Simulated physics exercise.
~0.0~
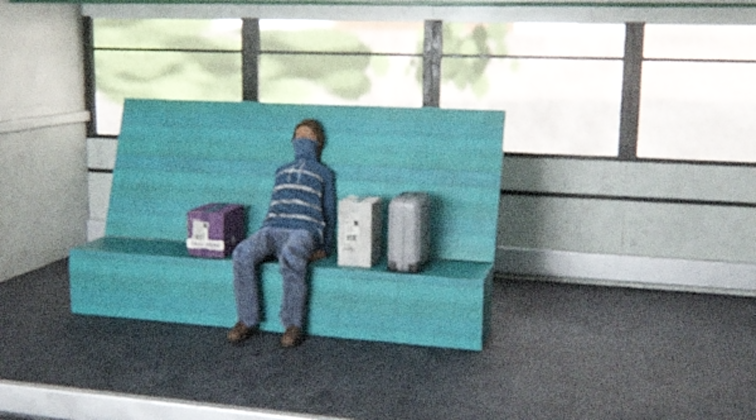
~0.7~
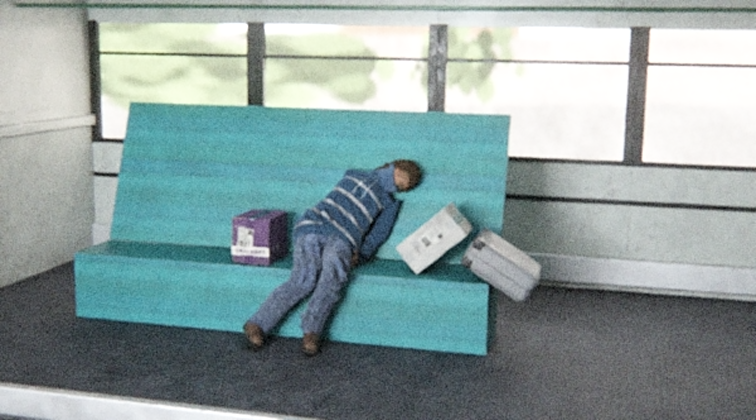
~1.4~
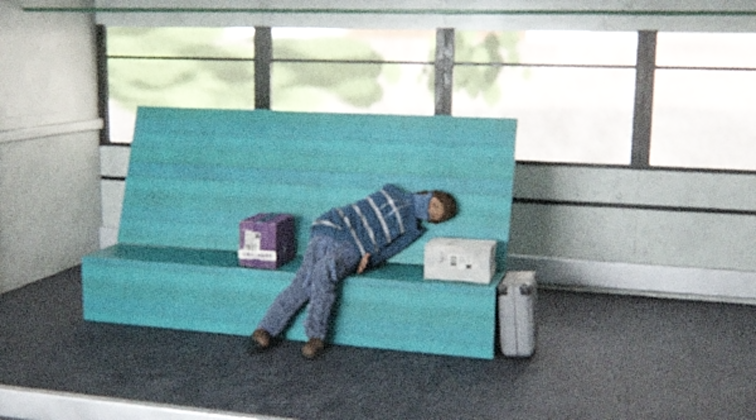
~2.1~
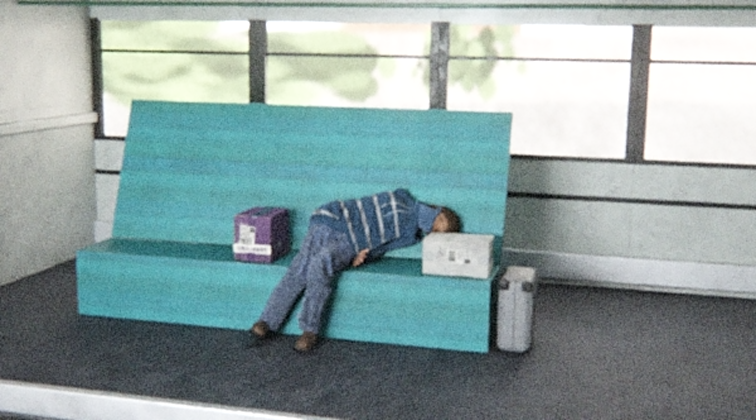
On a bench, a sleeper slumps right, a white box tips and a suitcase drops off.
